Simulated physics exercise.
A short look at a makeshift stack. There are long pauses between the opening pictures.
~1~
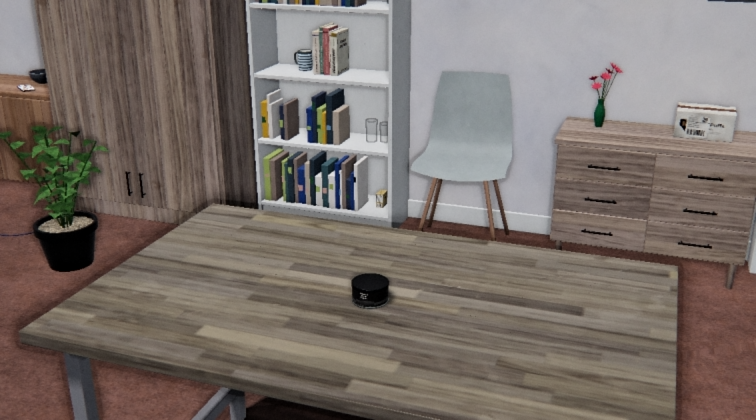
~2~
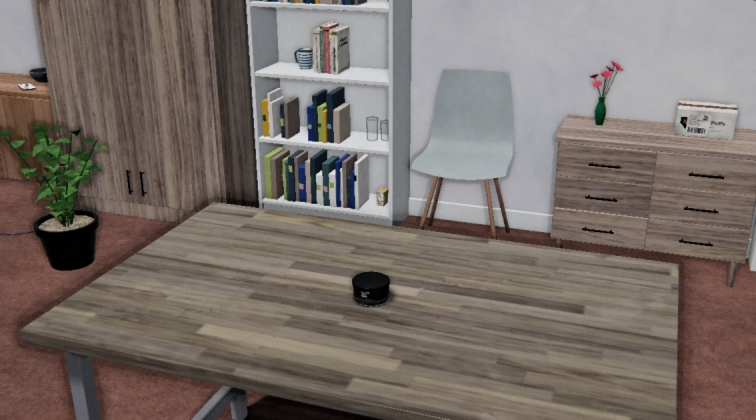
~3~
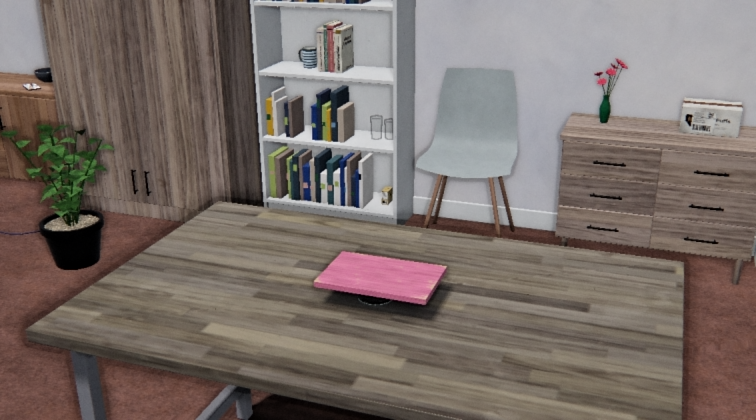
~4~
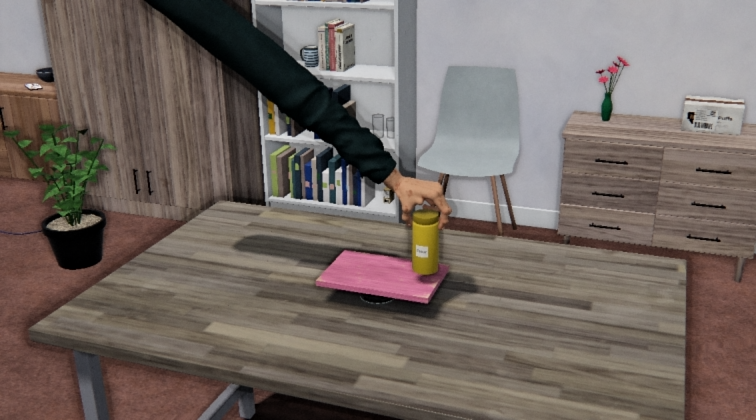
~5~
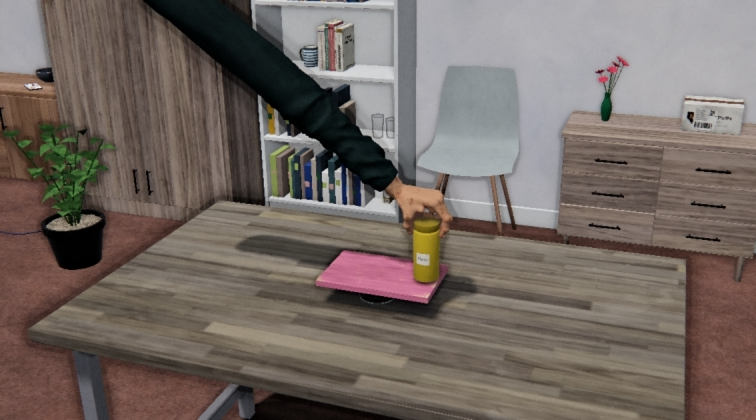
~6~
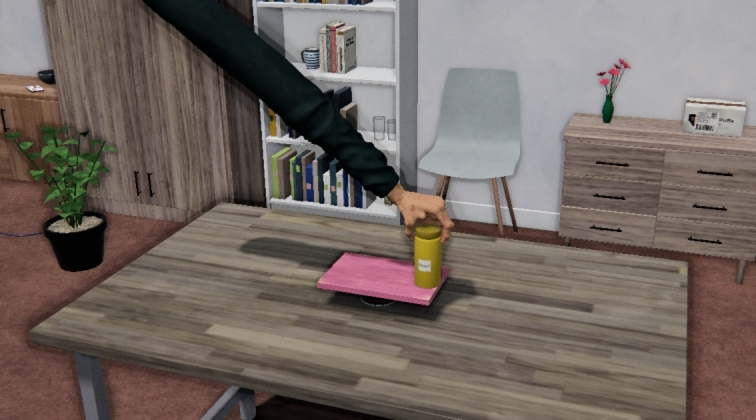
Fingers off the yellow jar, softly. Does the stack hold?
In the end the stack gives way.
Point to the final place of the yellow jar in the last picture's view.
Near (497, 307).
Then, 0.40 s after the last picture, yellow jar now fallen; pink board tipped 27° from how it was.
Then, 0.60 s after the last picture, pink board tipped 4° from how it was.
At rest, fallen, yellow jar; the other 2 in place. Seen from the same camera at the end, yellow jar near (497, 307). The stack loses its balance.
